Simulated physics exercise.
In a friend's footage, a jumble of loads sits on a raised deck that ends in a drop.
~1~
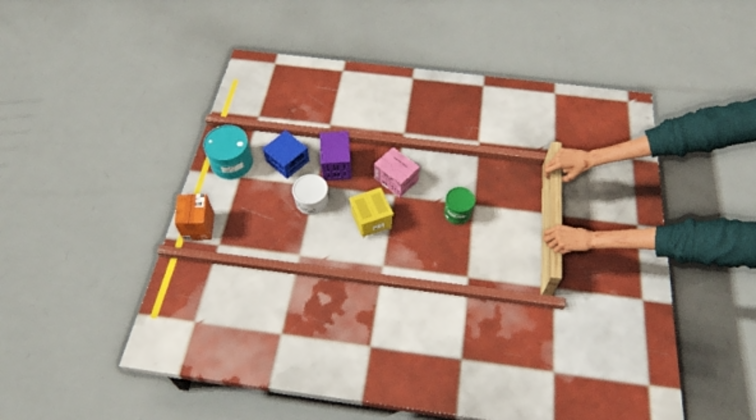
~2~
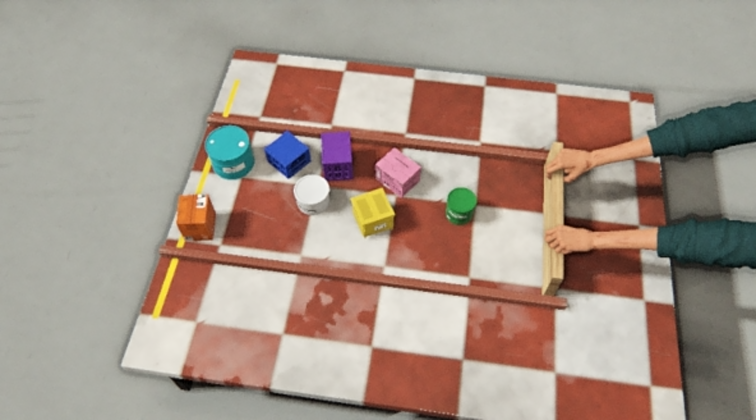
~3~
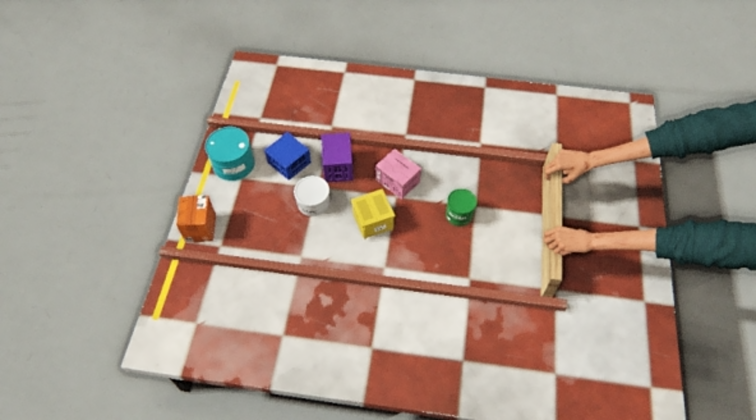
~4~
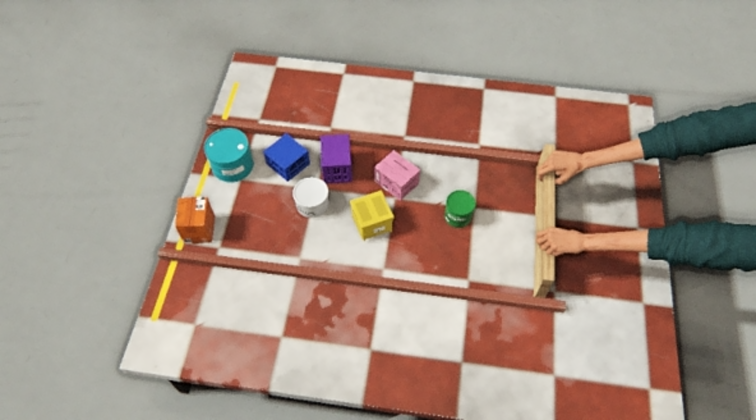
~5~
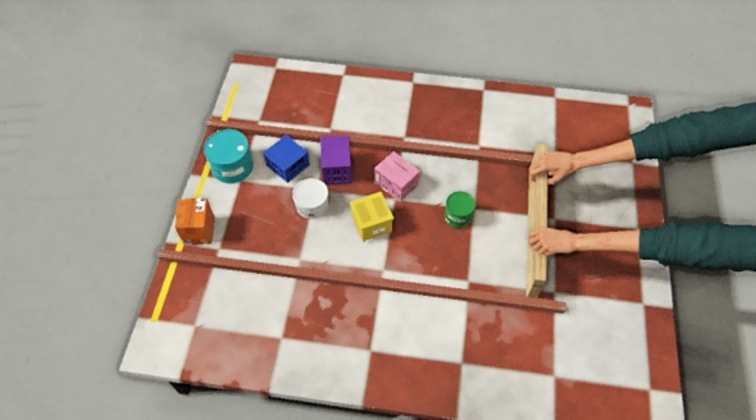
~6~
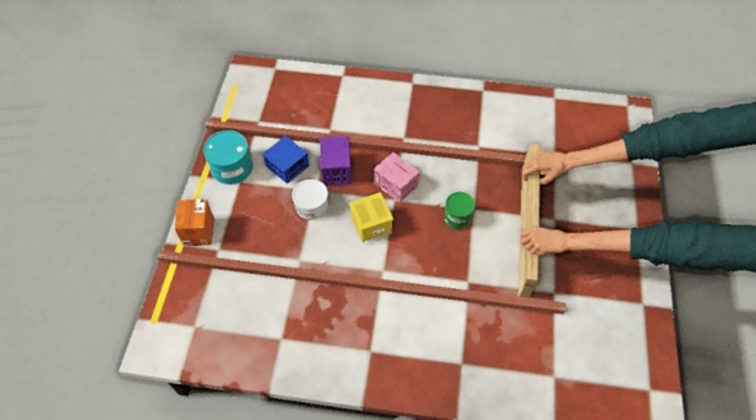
Two hands sliding a wooden plank slightly left between rails on a checkered table, the coloured boxes and tubs staying still.
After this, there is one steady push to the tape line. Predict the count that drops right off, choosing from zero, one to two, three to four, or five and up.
Well, the ones that get knocked off number no fewer than five.
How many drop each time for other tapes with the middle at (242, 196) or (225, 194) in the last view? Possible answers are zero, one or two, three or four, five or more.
Result, first to last: Just one or two, either three or four.
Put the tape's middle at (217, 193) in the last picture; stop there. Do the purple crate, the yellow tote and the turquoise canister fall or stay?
The purple crate leaves the top, the yellow tote keeps its place and the turquoise canister leaves the top.
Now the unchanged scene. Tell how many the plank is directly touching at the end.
It's 2.
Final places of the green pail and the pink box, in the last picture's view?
The green pail comes to rest close to (186, 176), while the pink box rests close to (197, 144).
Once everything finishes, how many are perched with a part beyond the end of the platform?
The total here is 2.
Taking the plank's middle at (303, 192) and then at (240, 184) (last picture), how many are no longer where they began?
At first I count 7, and then 8.
Soon after, none off yet; orange parcel at rest near (195, 223); turquoise canister at rest near (229, 158); blue crate at rest near (286, 160).
Then, none off yet; orange parcel at rest near (195, 223); turquoise canister moved about its own width near (202, 158); blue crate moved about its own width near (243, 155).
At rest, the number that fall off is five or more; fallen, yellow tote, purple crate, white pail, blue crate, turquoise canister and orange parcel.
